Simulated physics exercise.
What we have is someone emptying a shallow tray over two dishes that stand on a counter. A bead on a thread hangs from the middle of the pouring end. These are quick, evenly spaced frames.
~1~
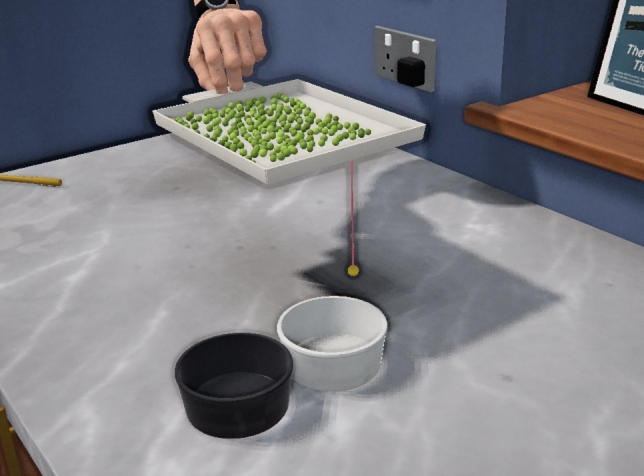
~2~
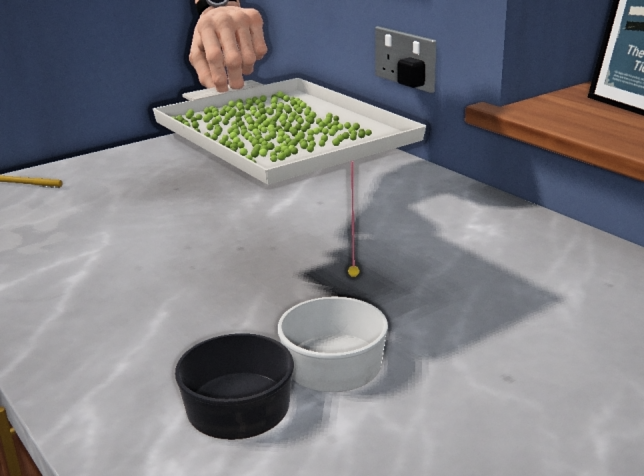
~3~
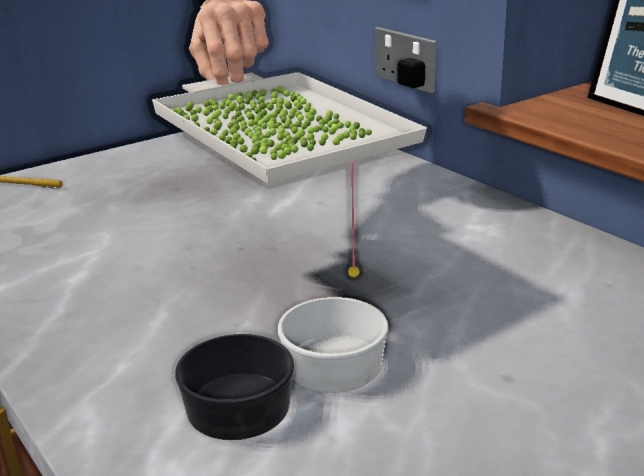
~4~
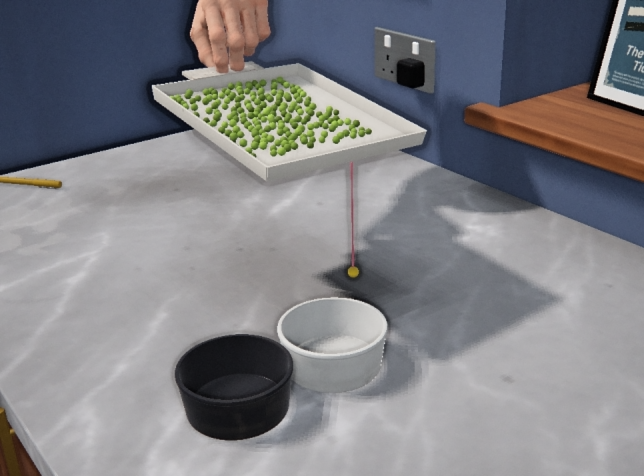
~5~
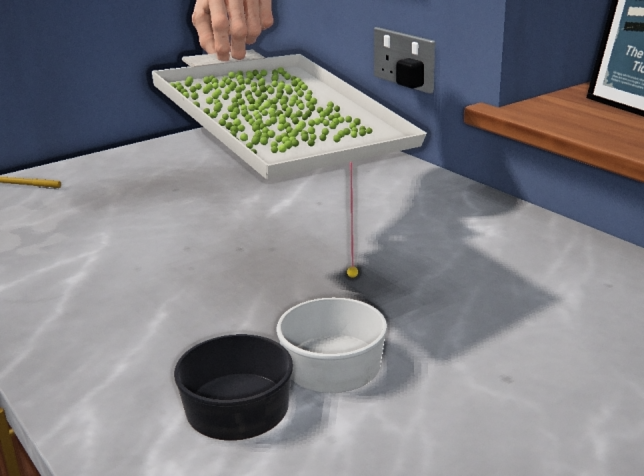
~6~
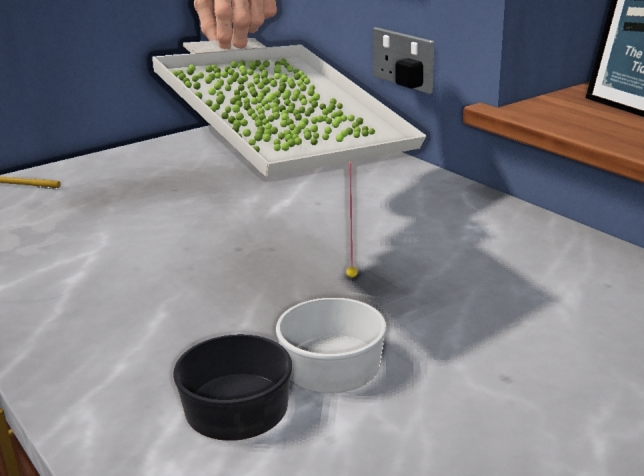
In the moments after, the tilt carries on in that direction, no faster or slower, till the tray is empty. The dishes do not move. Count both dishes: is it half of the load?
They take only the smaller part between them.
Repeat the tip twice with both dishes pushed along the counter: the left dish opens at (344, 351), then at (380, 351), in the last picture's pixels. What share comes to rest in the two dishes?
The first gives 20 %, the second 10 %.
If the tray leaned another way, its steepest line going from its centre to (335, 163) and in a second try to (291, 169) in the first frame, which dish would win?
First the dish on the right, then the right-hand dish.
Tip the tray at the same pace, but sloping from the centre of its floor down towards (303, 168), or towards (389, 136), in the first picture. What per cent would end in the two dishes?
Roughly 70 per cent, and 0 per cent.
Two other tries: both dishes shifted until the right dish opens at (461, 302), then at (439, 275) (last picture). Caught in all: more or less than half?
First the smaller part, then the larger part.
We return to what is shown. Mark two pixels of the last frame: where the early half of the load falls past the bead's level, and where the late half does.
The first part at (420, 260); the rest at (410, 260).
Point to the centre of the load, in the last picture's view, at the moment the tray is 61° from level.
At about (373, 131).
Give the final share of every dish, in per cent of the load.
About: Left dish 0, right dish 0 per cent.
Soon after the last picture, tray tipped steeply; nearly all on the tray; a small part outside both; a small part in the air.
A little later, tray tipped past a quarter turn; about a third on the tray; about a quarter outside both; about a third in the air.
Later still, tray tipped past a quarter turn; a stray few in the right dish; nearly all outside both.
At rest, tray tipped past a quarter turn; none in the left dish; a stray few in the right dish; nearly all outside both.
